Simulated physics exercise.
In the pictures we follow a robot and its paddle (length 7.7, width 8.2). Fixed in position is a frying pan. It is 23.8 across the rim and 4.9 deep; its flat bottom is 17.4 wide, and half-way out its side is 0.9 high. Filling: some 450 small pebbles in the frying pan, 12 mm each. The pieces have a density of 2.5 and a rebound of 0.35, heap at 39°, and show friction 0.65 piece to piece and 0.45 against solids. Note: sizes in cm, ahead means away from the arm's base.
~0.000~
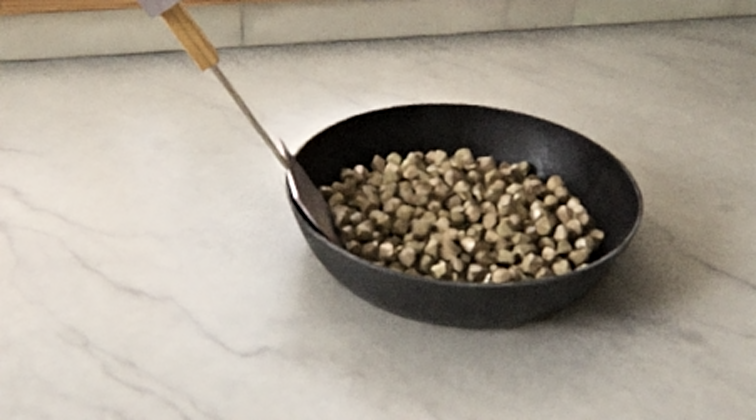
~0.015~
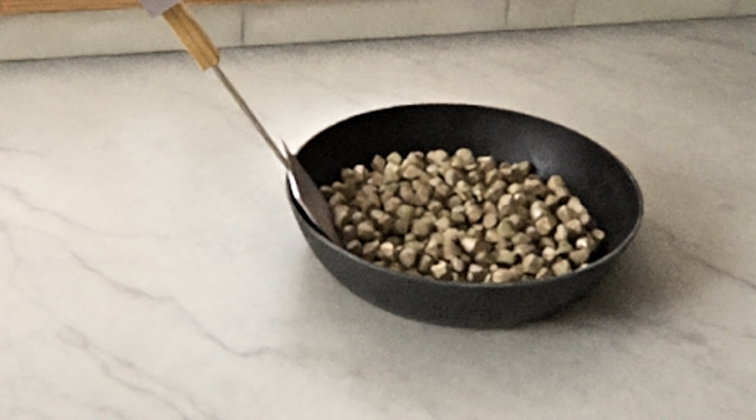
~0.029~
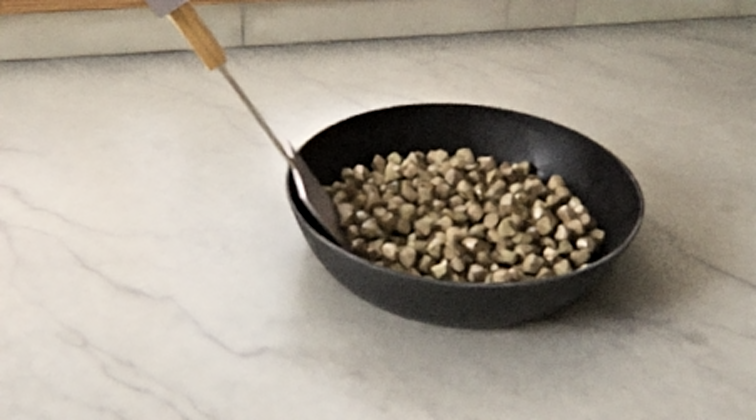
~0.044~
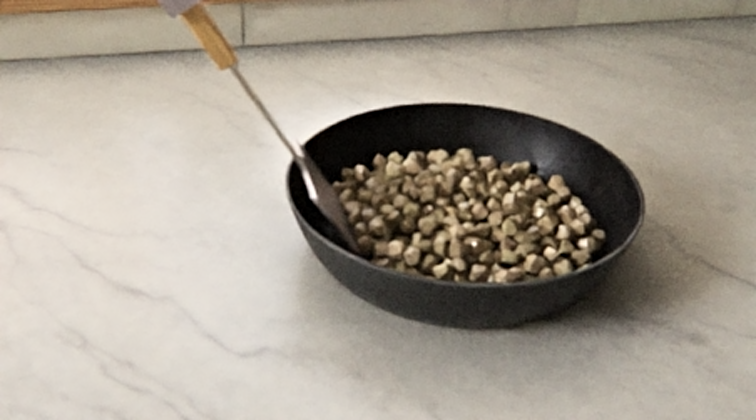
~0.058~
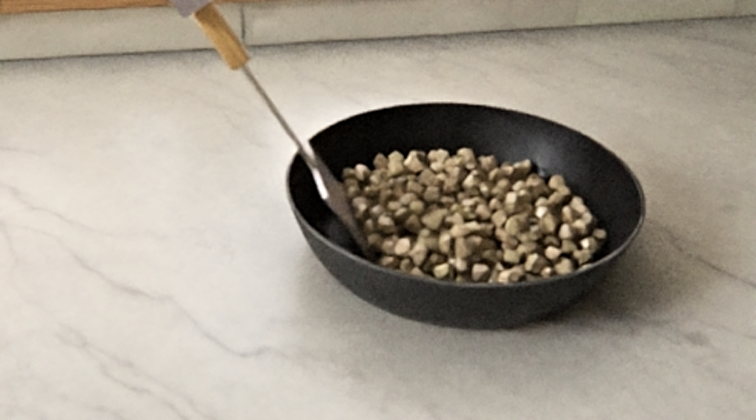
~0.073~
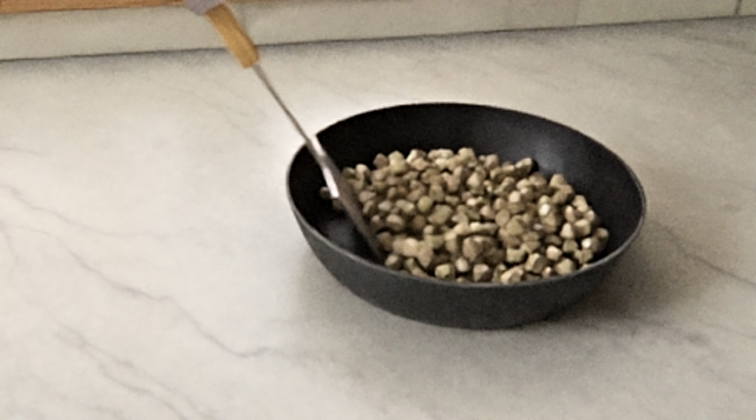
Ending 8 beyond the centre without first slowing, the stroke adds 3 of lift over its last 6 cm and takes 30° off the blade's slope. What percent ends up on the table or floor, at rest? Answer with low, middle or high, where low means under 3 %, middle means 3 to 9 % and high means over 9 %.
Middle.
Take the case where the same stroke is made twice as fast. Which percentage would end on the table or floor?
20 %.
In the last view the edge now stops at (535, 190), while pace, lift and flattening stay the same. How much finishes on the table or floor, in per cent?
0 %, roughly.
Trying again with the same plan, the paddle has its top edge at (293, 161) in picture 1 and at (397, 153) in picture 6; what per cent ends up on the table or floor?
About 30 per cent.
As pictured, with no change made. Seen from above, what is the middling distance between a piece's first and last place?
The figure is about 4 cm.
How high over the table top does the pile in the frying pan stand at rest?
Height at rest: Roughly 8.0 cm.
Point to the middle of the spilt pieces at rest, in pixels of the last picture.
I'd point to somewhere close to (651, 218).
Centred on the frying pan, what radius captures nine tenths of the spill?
About 20 cm.
After 0.19 s, sloping 60°, highest piece 5 above the table; 446 in the frying pan.
After 0.30 s, sloping 48°, highest piece 7 above the table; 446 in the frying pan.
After 0.55 s, sloping 30°, highest piece 7 above the table; 425 in the frying pan, 20 on the table or floor, 1 on the blade or in flight.
After 1.60 s, sloping 30°, highest piece 7 above the table; 423 in the frying pan, 23 on the table or floor.
At rest, 423 in the frying pan, 23 on the table or floor. That is 5 % on the table or floor.
